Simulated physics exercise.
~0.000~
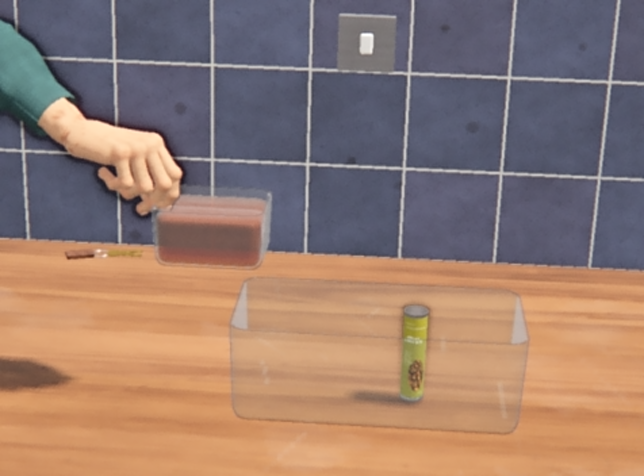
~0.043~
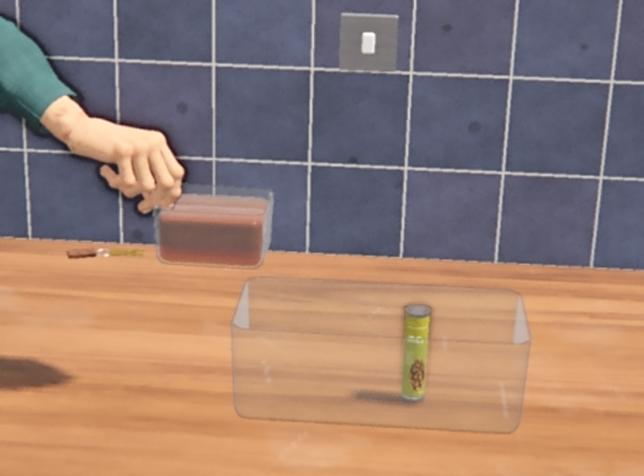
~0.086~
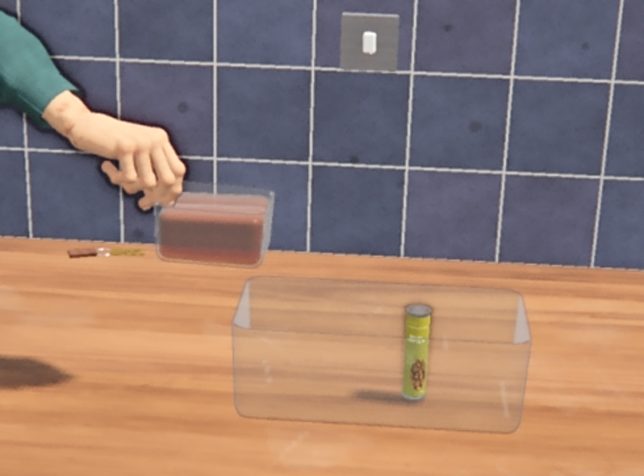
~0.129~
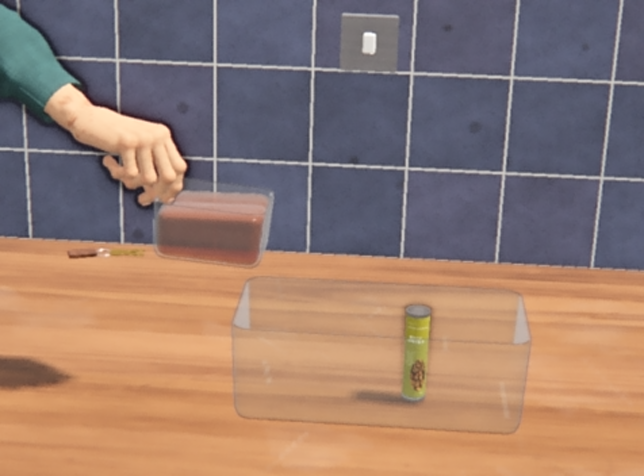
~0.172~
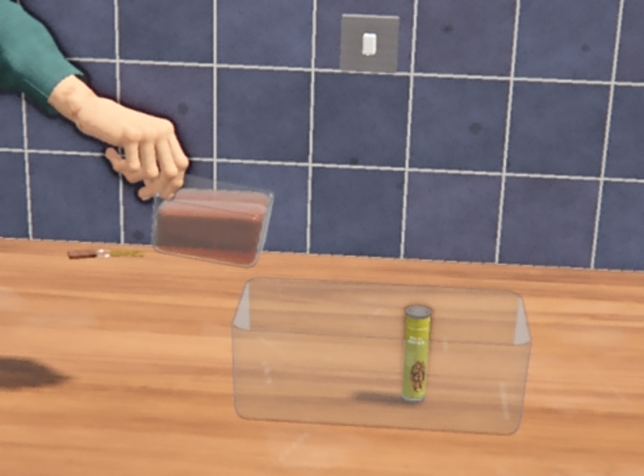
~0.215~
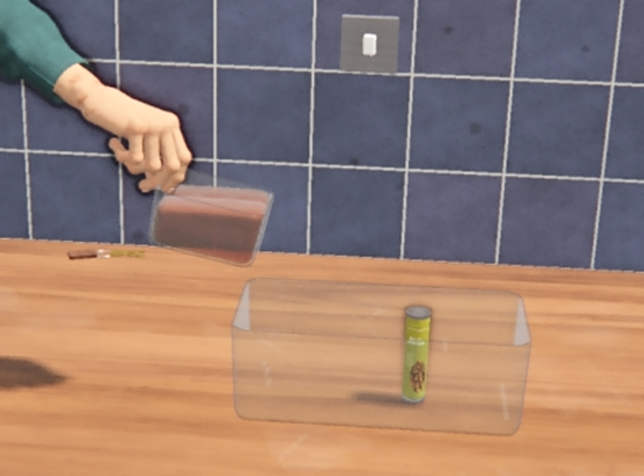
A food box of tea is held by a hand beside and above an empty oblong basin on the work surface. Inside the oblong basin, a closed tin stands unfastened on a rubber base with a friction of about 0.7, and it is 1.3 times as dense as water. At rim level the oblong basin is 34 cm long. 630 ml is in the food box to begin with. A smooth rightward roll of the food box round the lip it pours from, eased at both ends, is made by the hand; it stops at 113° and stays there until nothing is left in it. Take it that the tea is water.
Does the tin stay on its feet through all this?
Yes.
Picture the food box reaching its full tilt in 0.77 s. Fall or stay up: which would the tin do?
Outcome - the tin remains standing.
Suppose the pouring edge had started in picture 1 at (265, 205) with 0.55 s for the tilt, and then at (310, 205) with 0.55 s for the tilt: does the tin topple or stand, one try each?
Try 1: Tipped over; try 2: Tipped over.
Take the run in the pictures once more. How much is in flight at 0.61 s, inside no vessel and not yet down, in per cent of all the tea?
Near 40 per cent at that moment.
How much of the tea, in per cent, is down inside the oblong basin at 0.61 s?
Near 12 in a hundred.
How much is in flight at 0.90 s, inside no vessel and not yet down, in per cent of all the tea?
Airborne share: Near 10 %.
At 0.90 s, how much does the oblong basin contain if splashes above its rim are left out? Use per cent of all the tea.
I reckon close to 84 per cent.
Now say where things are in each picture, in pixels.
Tilt 0°; pouring edge (267, 205); surface from (162, 205) to (266, 210); the oblong basin's rim runs from (238, 303) to (524, 318); the tin's top is at (416, 315), in the first picture.
Tilt 0°; pouring edge (269, 204); surface from (163, 204) to (268, 209), in the second picture.
Tilt 2°; pouring edge (270, 204); surface from (164, 202) to (269, 207), in the third picture.
Tilt 4°; pouring edge (270, 204); surface from (163, 202) to (268, 206), in the fourth picture.
Tilt 7°; pouring edge (269, 205); surface from (163, 199) to (268, 204), in the fifth picture.
Tilt 12°; pouring edge (269, 206); surface from (162, 195) to (268, 202), in the sixth picture.
By 0.61 s the tilt is 72° and 48 per cent is still to pour; the tin stands where it began.
By 0.90 s the tilt is 108° and 5 per cent is still to pour; the tin stands where it began.
By 1.21 s the tilt is 113° and 0 per cent is still to pour; the tin stands where it began.
By 1.54 s the tilt is 113° and 0 per cent is still to pour; the tin stands where it began.
At rest the tin stands where it began.
